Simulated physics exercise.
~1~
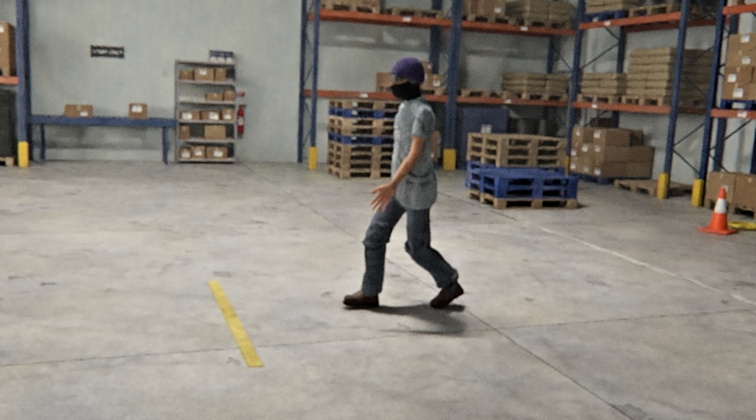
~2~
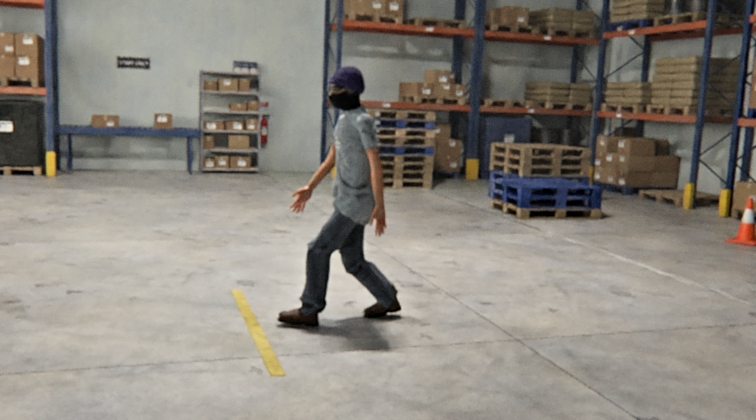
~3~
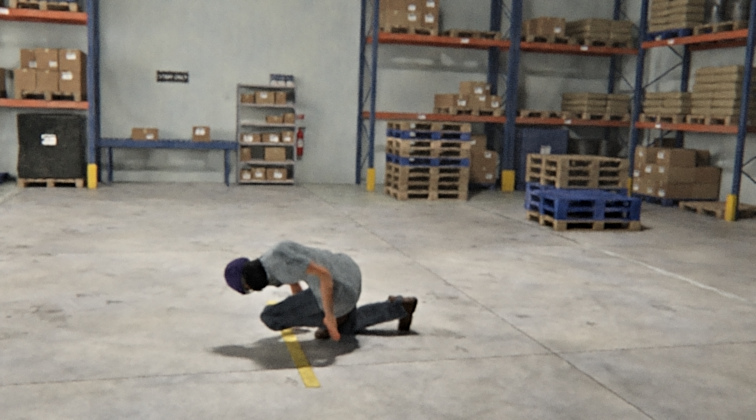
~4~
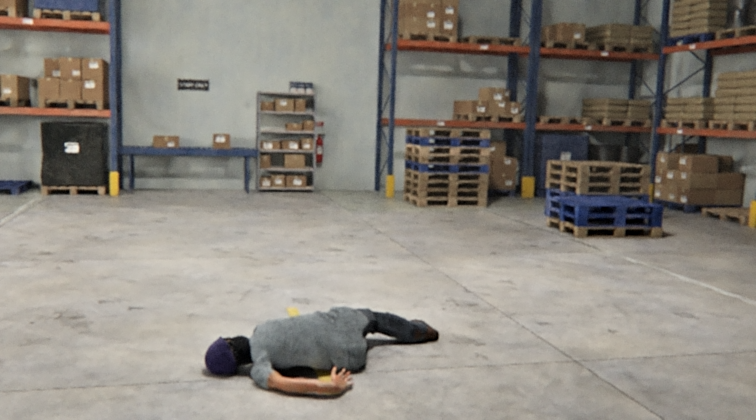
A masked visitor in a purple cap walking left across a warehouse, crumpling and lying face down across a yellow floor strip.
